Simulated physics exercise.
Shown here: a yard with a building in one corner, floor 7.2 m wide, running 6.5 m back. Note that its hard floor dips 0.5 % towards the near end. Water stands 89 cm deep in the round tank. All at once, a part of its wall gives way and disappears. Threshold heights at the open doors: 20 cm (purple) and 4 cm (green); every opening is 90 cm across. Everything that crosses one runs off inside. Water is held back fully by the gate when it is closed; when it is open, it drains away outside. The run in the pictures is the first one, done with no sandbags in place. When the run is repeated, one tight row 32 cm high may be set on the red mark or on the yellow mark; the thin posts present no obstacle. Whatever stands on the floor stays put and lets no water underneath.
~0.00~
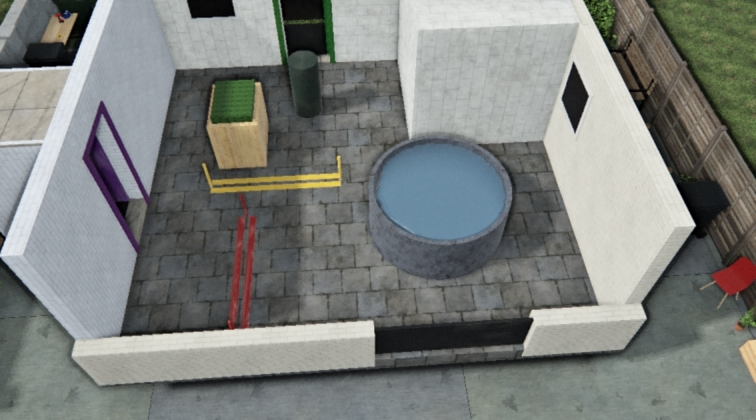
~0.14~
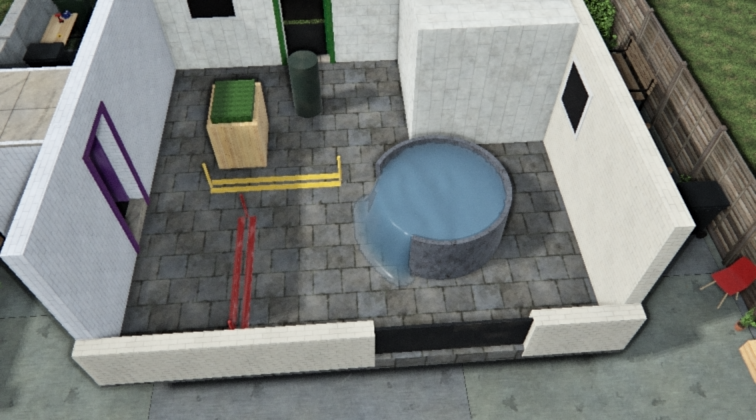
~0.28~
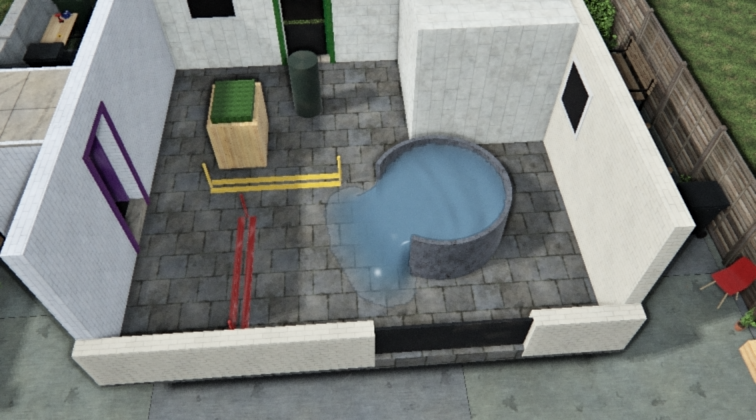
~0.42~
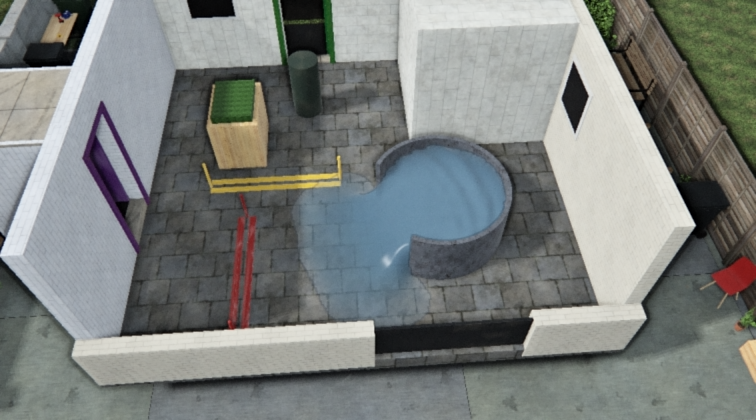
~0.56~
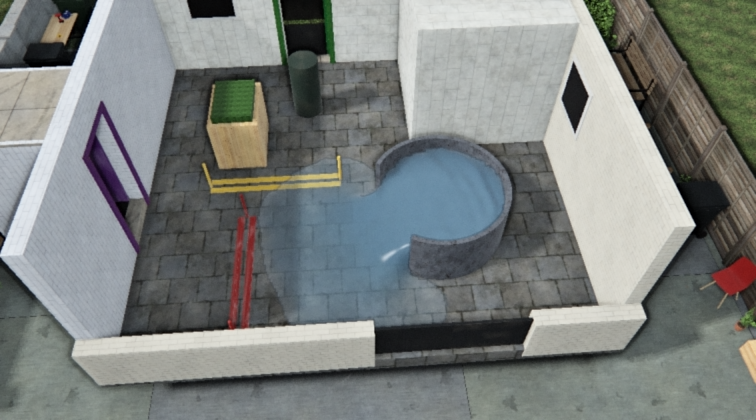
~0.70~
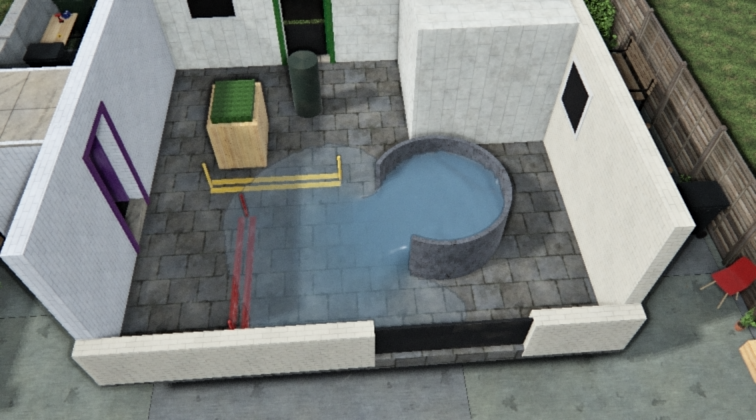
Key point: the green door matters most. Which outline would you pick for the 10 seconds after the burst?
The yellow outline.
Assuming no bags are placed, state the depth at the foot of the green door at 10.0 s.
Close to 10.5 cm of depth.
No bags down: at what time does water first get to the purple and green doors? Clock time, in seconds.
Purple: 1.1 s; green: 2.6 s.
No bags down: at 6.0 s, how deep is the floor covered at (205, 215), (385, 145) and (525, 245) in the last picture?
10, 3 and 1 cm.
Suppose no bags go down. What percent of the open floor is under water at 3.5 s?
I'd guess around 65 in a hundred.
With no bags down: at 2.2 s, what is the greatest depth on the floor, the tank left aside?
Max depth: Close to 56 cm.
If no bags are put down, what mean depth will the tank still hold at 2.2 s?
It's around 28 cm deep on average.
After 1.4 s water covers 45 % of the floor and is deepest (57 cm) near (116, 361) in the run without bags; in at the green door, 0 L with no bags, 0 L with the row on red, 0 L on yellow.
After 2.2 s water covers 55 % of the floor and is deepest (56 cm) near (128, 360) in the run without bags; in at the green door, 0 L with no bags, 0 L with the row on red, 0 L on yellow.
After 3.5 s water covers 65 % of the floor and is deepest (32 cm) near (225, 170) in the run without bags; in at the green door, 0 L with no bags, 0 L with the row on red, 0 L on yellow.
After 6.0 s water covers 90 % of the floor and is deepest (24 cm) near (400, 83) in the run without bags; in at the green door, 6 L with no bags, 13 L with the row on red, 1 L on yellow.
After 10.0 s water covers 100 % of the floor and is deepest (16 cm) near (404, 175) in the run without bags; in at the green door, 35 L with no bags, 65 L with the row on red, 10 L on yellow.
